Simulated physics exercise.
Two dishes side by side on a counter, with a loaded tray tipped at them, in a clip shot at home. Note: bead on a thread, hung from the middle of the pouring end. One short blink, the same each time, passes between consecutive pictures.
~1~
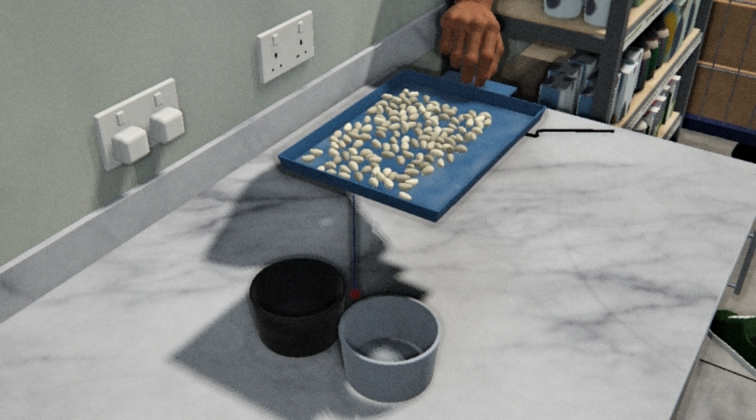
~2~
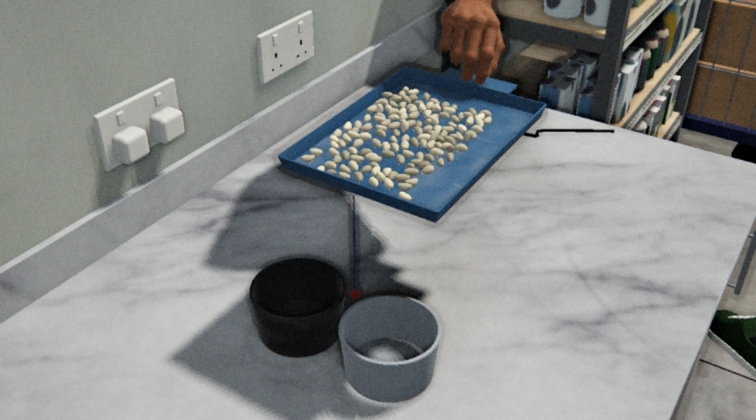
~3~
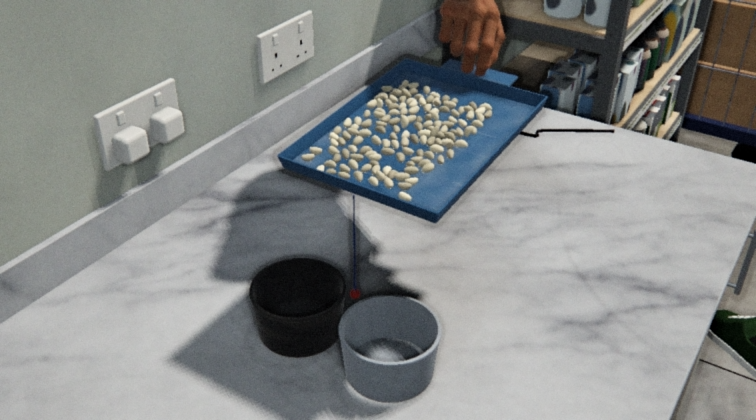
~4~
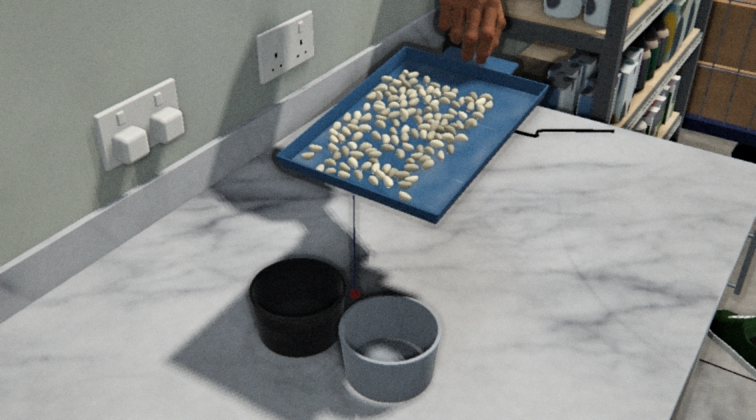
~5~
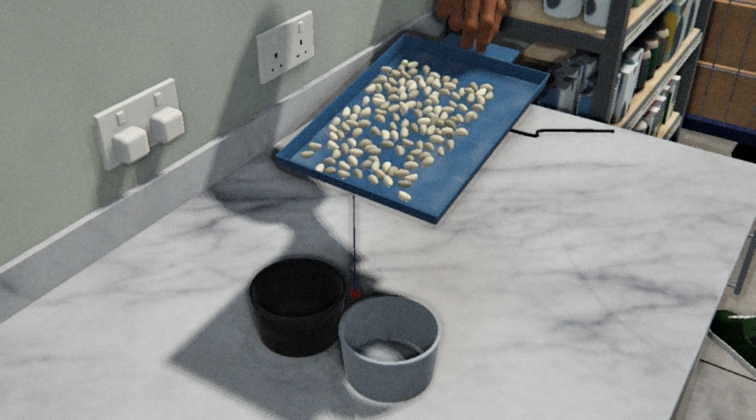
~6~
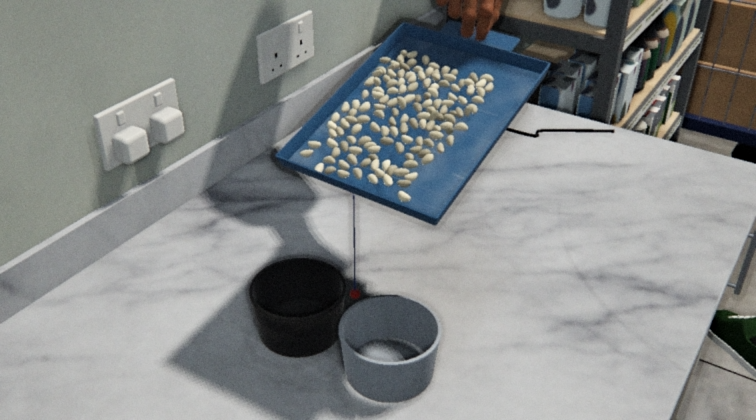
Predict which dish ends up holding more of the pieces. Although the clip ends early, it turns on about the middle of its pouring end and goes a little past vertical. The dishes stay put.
The right-hand one.
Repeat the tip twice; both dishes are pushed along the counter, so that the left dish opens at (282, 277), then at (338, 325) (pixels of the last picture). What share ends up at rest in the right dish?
Close to 20 in a hundred, then close to 30 in a hundred.
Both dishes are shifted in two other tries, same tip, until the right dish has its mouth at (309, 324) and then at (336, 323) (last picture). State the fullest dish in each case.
In turn: The right-hand dish; right.
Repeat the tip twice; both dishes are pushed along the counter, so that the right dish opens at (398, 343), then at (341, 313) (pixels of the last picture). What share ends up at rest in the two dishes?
The first comes to 60 percent and the second to 30 percent.
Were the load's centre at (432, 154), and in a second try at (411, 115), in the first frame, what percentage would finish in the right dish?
In order, roughly 30 % and 40 %.
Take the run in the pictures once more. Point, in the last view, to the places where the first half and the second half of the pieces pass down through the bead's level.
Early half: (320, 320); late half: (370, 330).
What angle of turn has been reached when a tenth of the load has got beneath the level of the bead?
I'd say it is tilted about 105°.
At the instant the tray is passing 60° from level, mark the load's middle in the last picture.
Roughly at (373, 154).
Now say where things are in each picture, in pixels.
In the first frame, corners of the pouring end at (283, 155) and (436, 209), level; middle of the load at (405, 127), white beans; left dish at (270, 330); right dish at (363, 375); bead on its thread at (355, 294).
In the second frame, corners of the pouring end at (283, 155) and (436, 209), level; middle of the load at (405, 126).
In the third frame, corners of the pouring end at (282, 155) and (436, 210), tipped barely, lowest at the right corner; middle of the load at (405, 121).
In the fourth frame, corners of the pouring end at (282, 154) and (436, 211), tipped a little, lowest at the right corner; middle of the load at (404, 115).
In the fifth frame, corners of the pouring end at (281, 154) and (435, 213), tipped a little, lowest at the right corner; middle of the load at (404, 109).
In the sixth frame, corners of the pouring end at (281, 154) and (435, 214), tipped a little, lowest at the right corner; middle of the load at (418, 107); left dish at (270, 330); right dish at (363, 375).
Soon, tray tipped steeply; nearly all on the tray; a stray few in the air.
A while on, tray tipped right over; nearly all on the tray; a small part outside both; a stray few in the air.
Towards the end, tray tipped past a quarter turn; about a quarter in the right dish; a small part in the left dish; about two thirds outside both.
Finally, tray tipped past a quarter turn; about a quarter in the right dish; a small part in the left dish; about two thirds outside both.
